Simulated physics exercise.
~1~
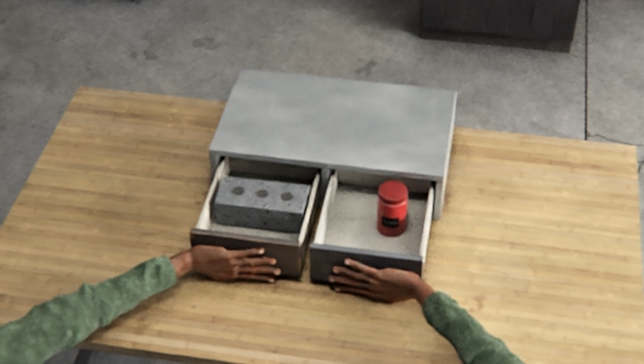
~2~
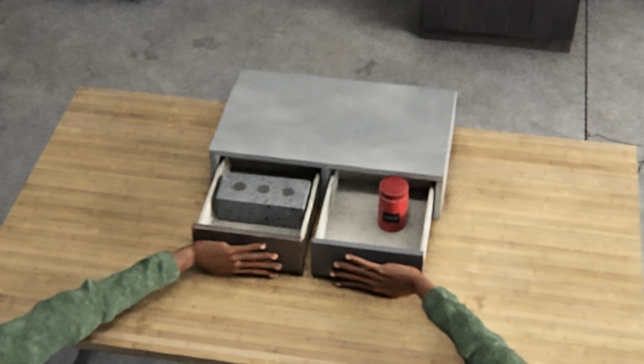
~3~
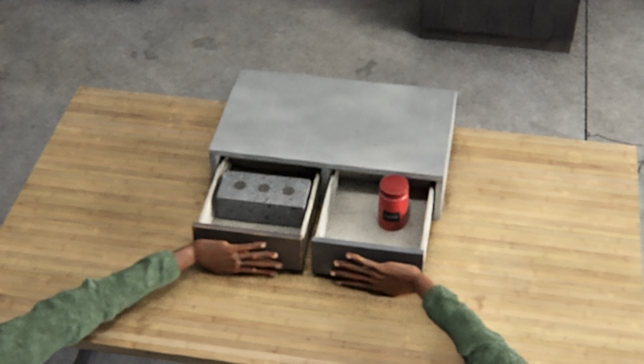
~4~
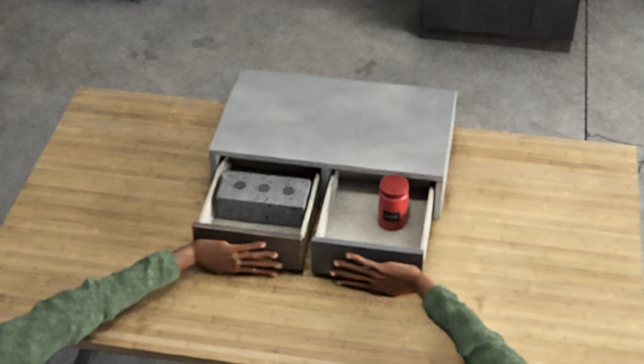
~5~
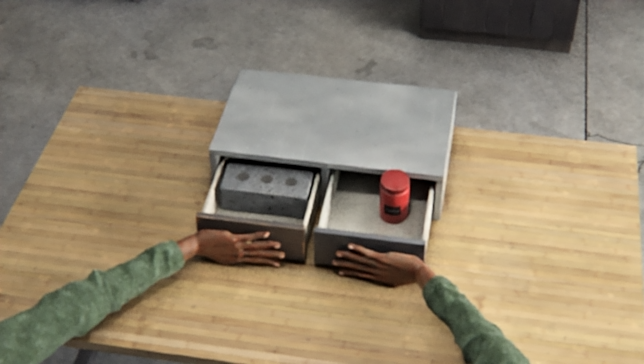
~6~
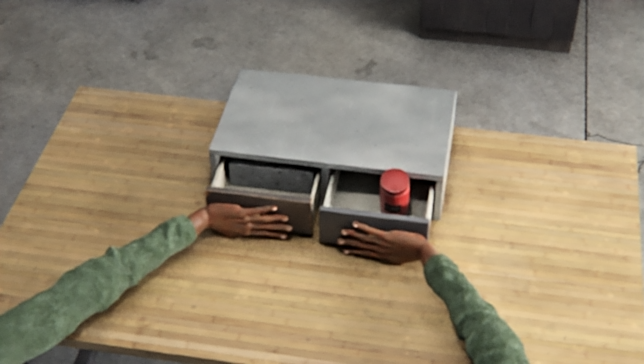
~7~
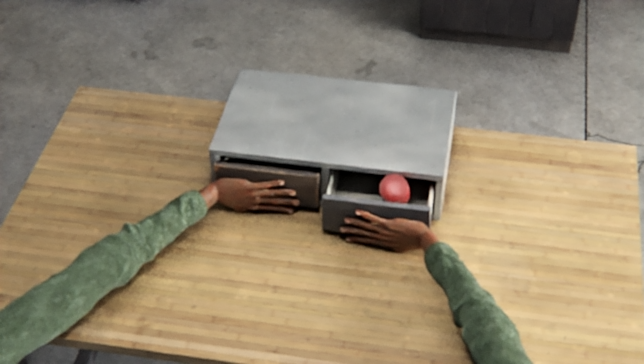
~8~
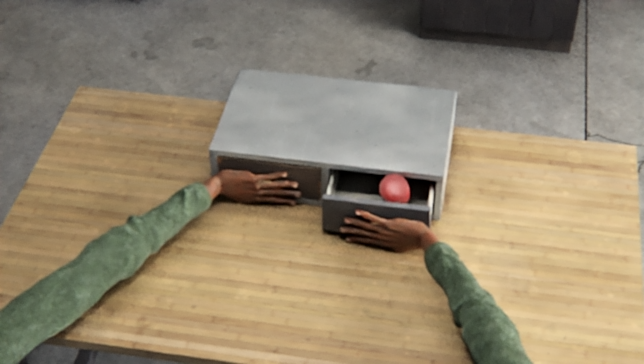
The footage shows two hands pushing side-by-side open drawers towards a grey chest on a wooden table, one holding a grey brick, the other a red jar that tips as they move; the left drawer closes, while the right stays partly open with the jar leaning inside.
